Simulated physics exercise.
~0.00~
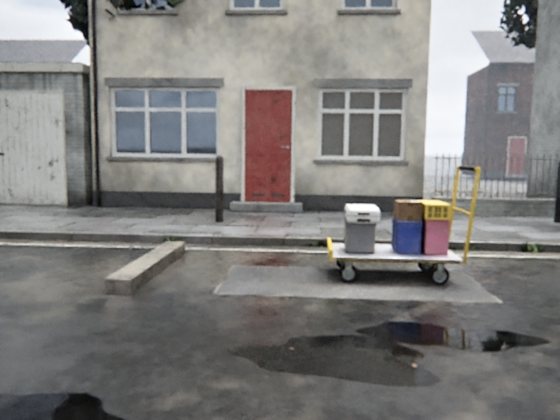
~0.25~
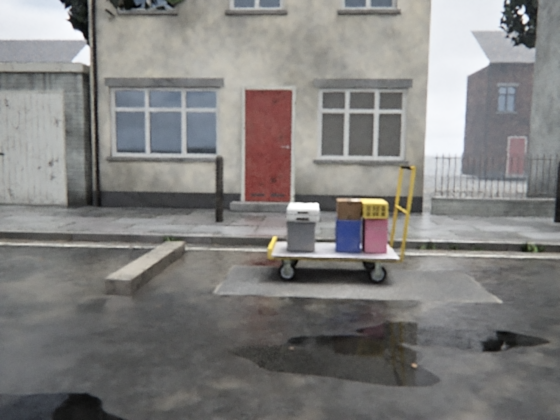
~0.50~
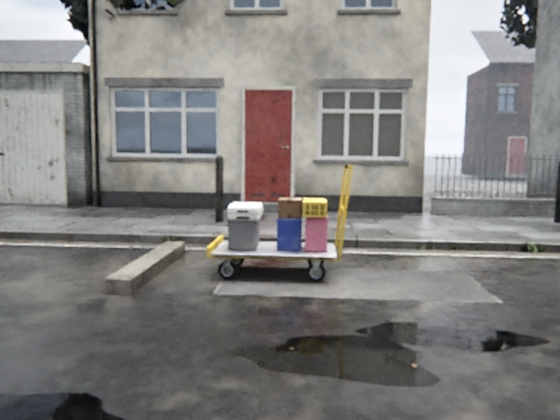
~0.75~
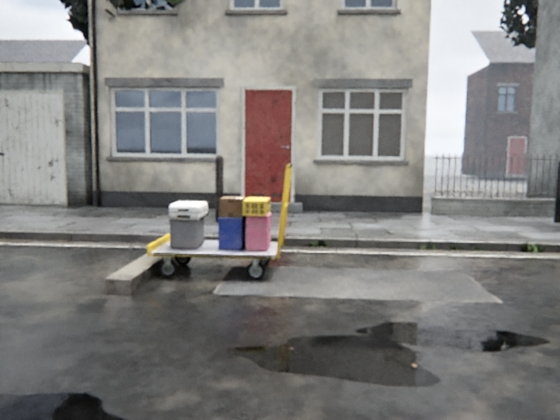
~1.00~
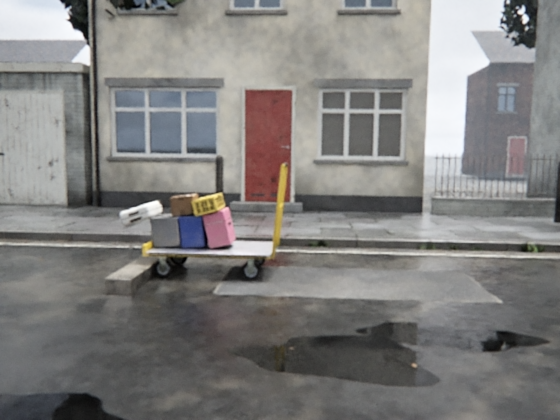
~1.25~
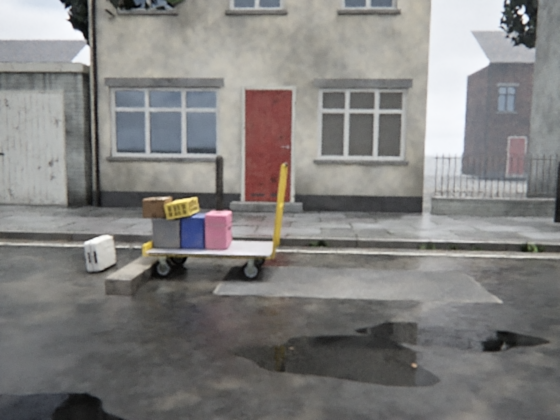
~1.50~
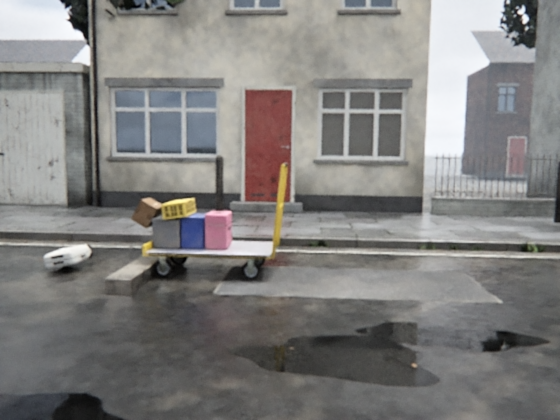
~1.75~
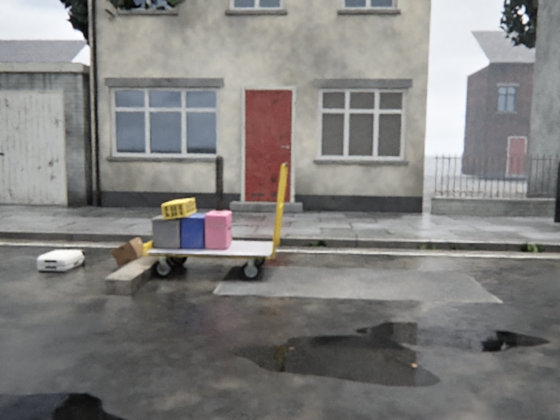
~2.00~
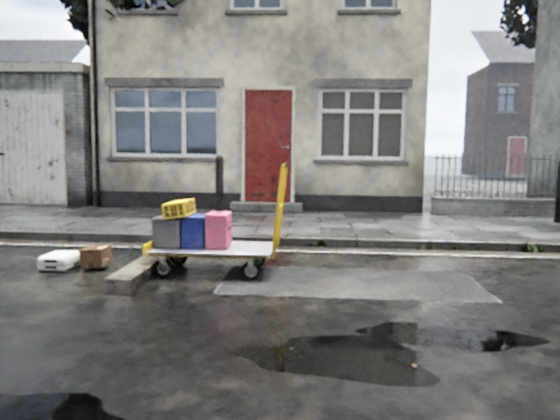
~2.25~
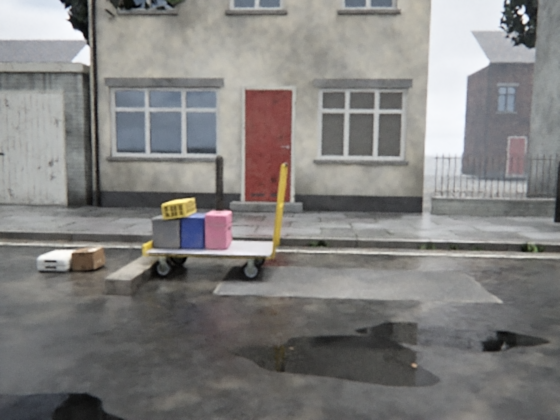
On a wet street before a house with a red door, a loaded trolley rolls left and stops at a low kerb; its load lurches, and the white suitcase, then the brown parcel, tumble off the front and rest on the road, while the yellow crate and other boxes stay aboard.
